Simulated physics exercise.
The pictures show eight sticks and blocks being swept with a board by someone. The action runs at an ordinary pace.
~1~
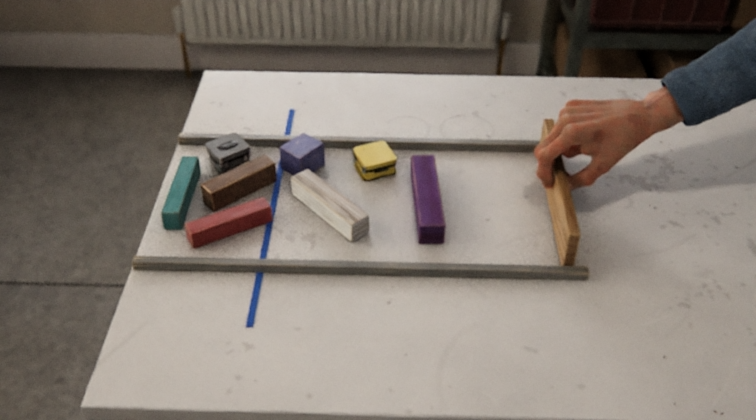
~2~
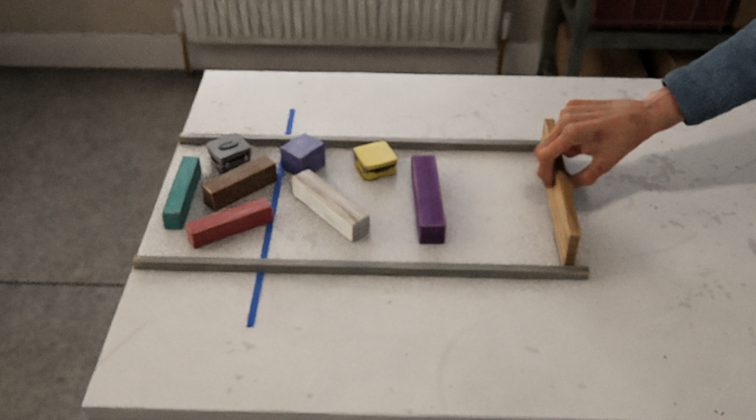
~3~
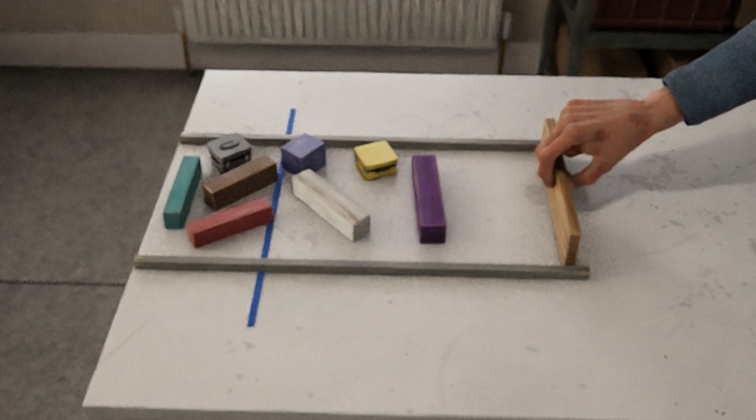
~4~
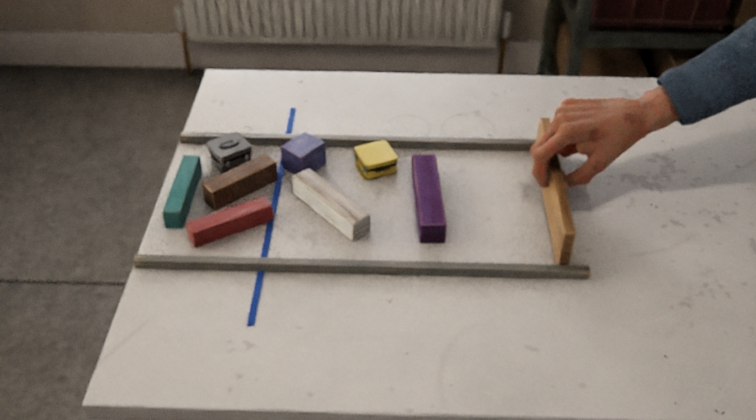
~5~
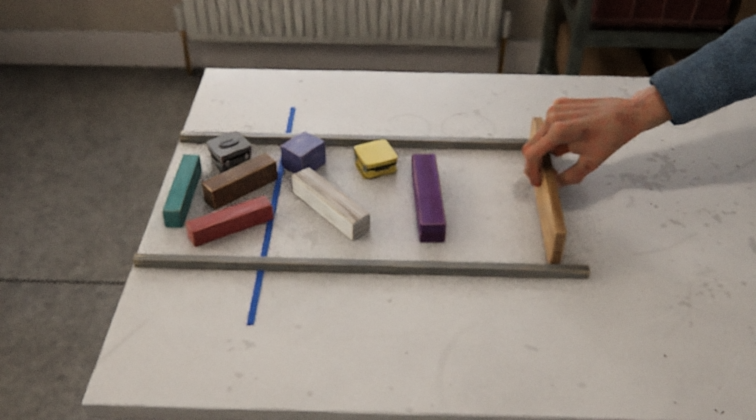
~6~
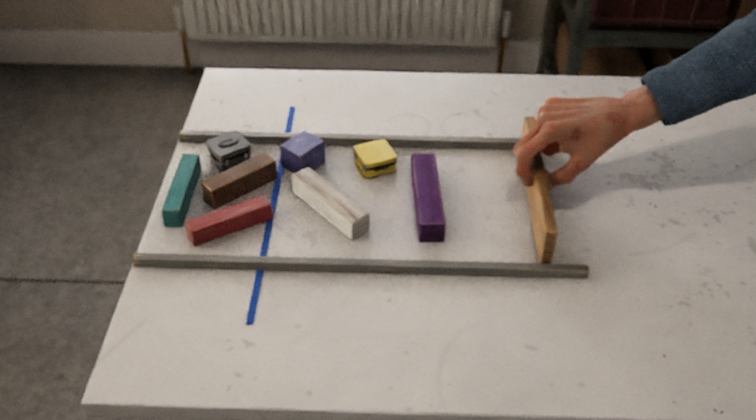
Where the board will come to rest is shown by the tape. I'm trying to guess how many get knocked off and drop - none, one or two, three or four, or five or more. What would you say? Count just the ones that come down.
The push clears none off the end, I'd bet.
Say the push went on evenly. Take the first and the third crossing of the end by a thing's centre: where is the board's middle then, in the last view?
First around (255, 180), then around (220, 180).
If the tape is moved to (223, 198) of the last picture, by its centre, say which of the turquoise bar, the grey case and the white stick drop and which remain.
The outcome is that the turquoise bar goes down, the grey case goes down and the white stick does not come off.
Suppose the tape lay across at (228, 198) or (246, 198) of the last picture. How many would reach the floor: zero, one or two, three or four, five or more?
One after the other: Just one or two, then one to two.
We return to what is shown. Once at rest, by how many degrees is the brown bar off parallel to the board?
About 25°.
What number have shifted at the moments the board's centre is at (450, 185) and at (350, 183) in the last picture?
I make it 0 at the first spot and 4 at the other.
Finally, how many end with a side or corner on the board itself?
In total, 2.
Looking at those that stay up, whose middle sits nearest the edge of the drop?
The turquoise bar ends nearest.
Soon after, none off yet; turquoise bar at rest near (182, 189); grey case at rest near (229, 153); red bar at rest near (230, 220).
After that, none off yet; turquoise bar at rest near (182, 189); grey case at rest near (224, 152); red bar moving near (218, 220).
In the end, the number that fall off is zero.
